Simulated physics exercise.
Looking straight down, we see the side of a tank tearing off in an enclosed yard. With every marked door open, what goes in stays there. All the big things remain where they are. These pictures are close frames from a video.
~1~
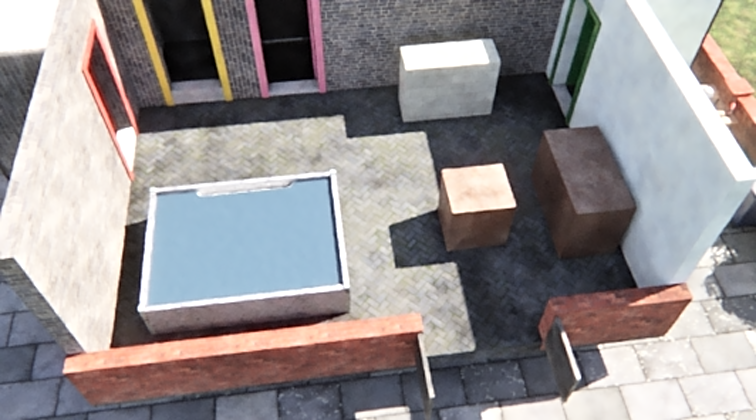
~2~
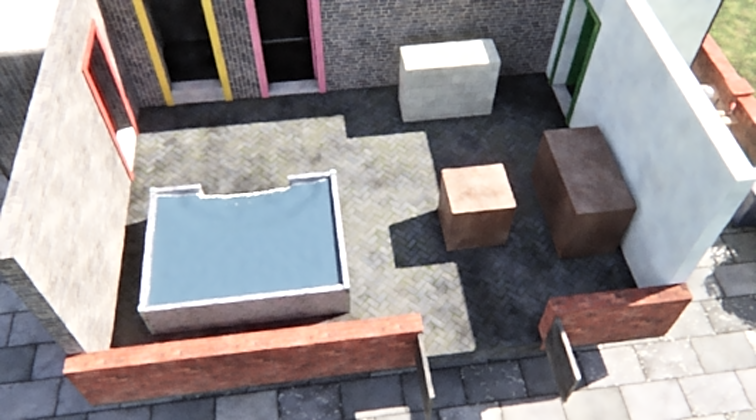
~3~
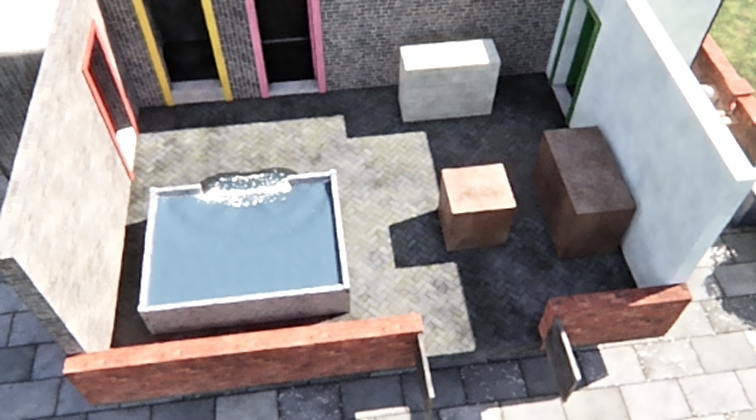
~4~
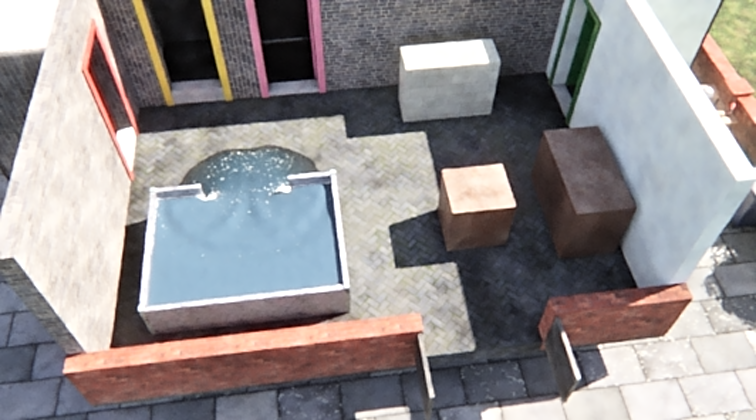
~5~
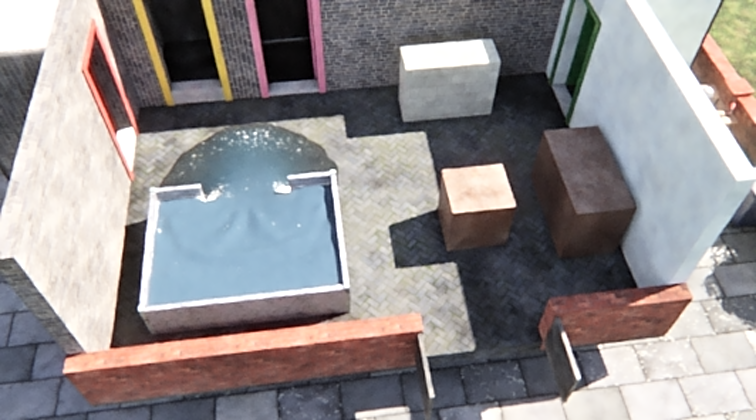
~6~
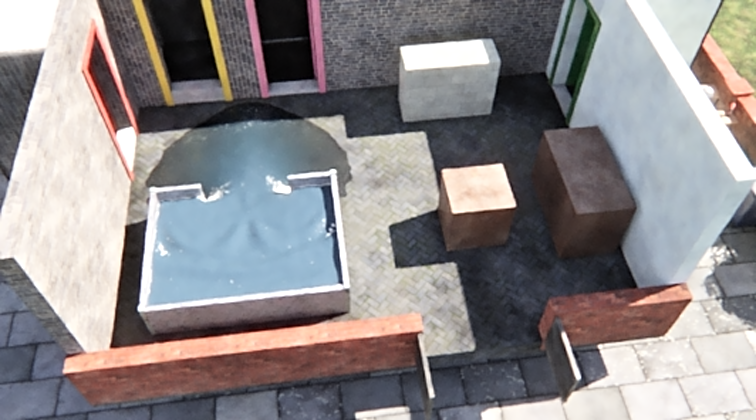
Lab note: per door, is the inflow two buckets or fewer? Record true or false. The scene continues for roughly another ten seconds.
Pink door false; yellow door true; green door false; red door true.
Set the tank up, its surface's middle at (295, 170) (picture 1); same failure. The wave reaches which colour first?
Answer - the one in pink.
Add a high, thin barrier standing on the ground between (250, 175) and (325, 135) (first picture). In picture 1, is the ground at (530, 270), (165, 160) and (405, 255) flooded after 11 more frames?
In order: Untouched, soaked, untouched.
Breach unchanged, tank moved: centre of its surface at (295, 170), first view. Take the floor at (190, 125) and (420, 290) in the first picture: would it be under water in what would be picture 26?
Submerged, then unflooded.
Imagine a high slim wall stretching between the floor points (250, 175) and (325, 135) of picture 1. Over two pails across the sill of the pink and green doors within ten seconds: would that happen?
Outcome - pink door: Never reaches it; green door: Gets past it.
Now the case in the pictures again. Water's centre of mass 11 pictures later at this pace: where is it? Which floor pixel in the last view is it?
I'd say around (249, 203).
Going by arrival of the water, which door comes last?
It's the door marked green.
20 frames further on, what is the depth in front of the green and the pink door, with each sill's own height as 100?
Near 40 and 200 in a hundred.
A moment on, water covers 25 % of the floor; the pink door under two buckets in, the yellow door wet at the sill, nothing in, the green door not reached, the red door wet at the sill, nothing in.
Next, water covers 30 % of the floor; the pink door far over two buckets in, the yellow door wet at the sill, nothing in, the green door not reached, the red door wet at the sill, nothing in.
Then, water covers 45 % of the floor; the pink door far over two buckets in, the yellow door wet at the sill, nothing in, the green door not reached, the red door wet at the sill, nothing in.
Later, water covers 75 % of the floor; the pink door far over two buckets in, the yellow door wet at the sill, nothing in, the green door over two buckets in, the red door under two buckets in.
In the end, water covers 100 % of the floor; the pink door far over two buckets in, the yellow door wet at the sill, nothing in, the green door far over two buckets in, the red door under two buckets in.
